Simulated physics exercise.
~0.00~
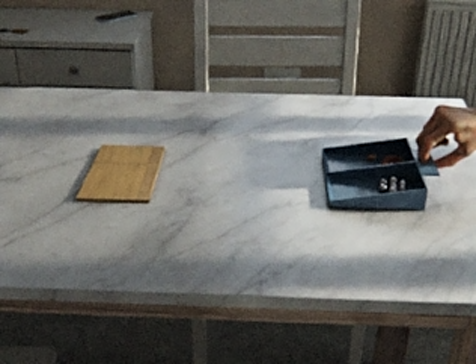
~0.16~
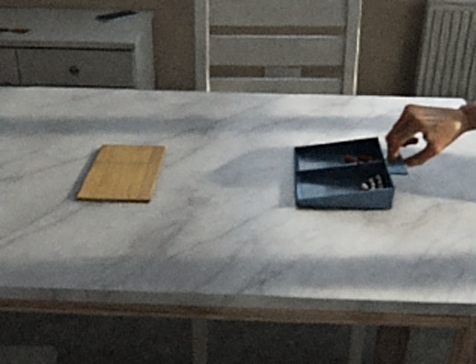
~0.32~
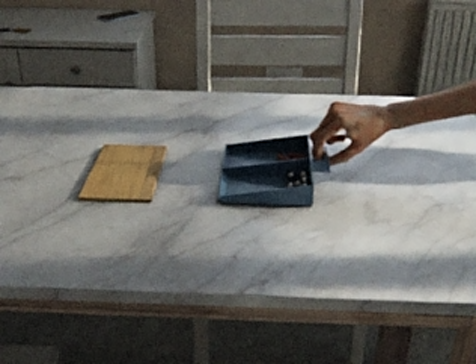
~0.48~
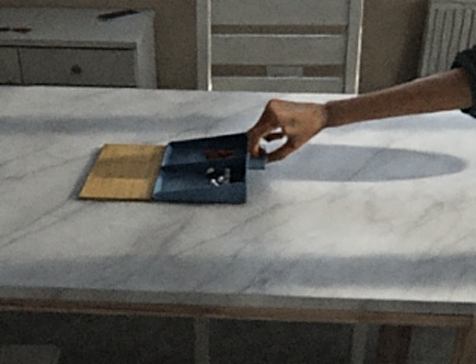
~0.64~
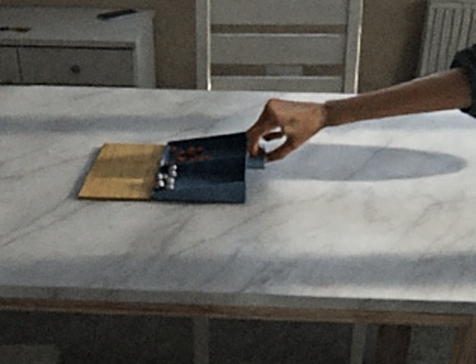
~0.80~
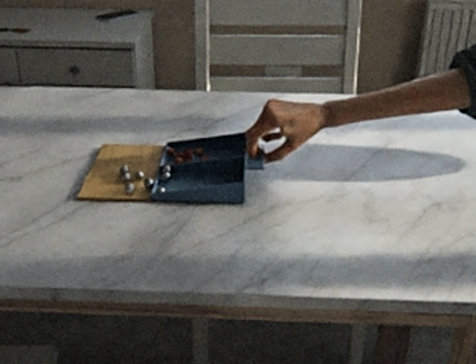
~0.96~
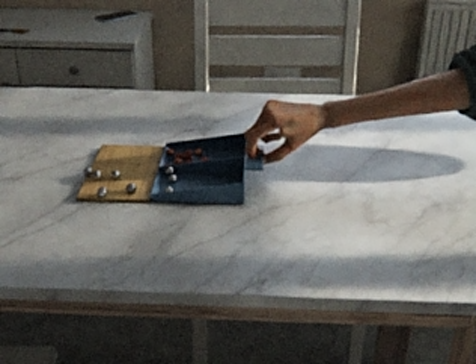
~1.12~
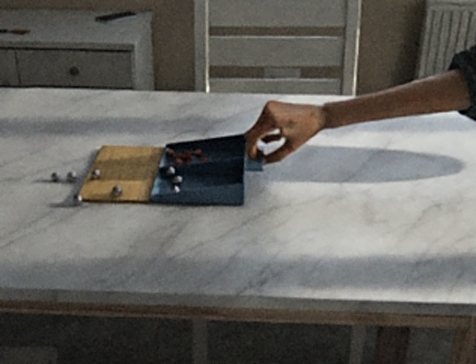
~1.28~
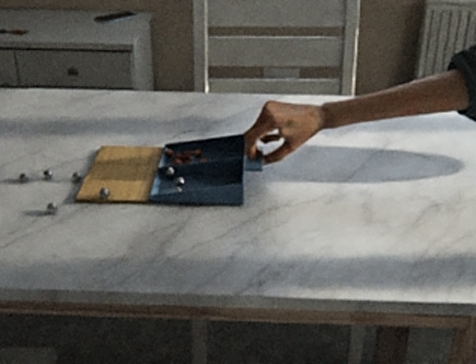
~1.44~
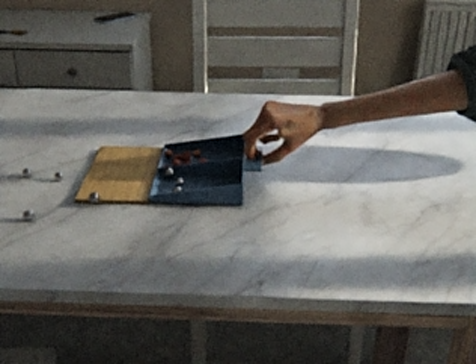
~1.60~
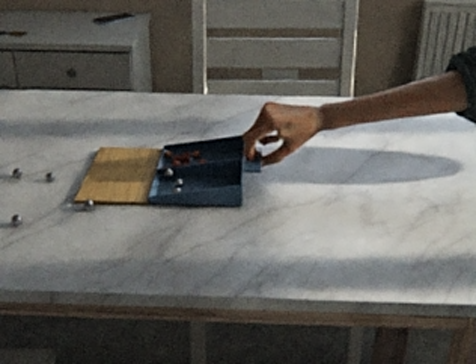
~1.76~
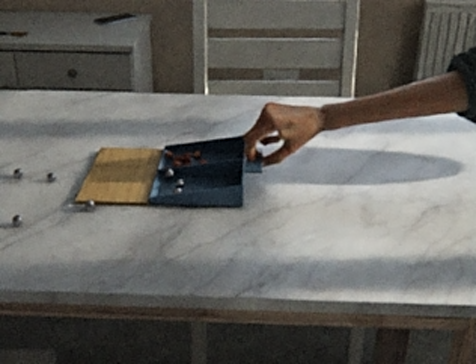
At the start, a hand holds the right side of a shallow dark blue tray on a marble-patterned table, with a flat wooden board lying to the left. The tray has two compartments, the nearer holding small shiny balls and the farther holding small reddish-brown pieces. The hand slides the tray left until it stops against the board. Both lots shift to the tray's left end, and several balls spill over onto the board. Some roll off its left side onto the tabletop and settle there, while a few balls and all the reddish pieces remain in the tray.
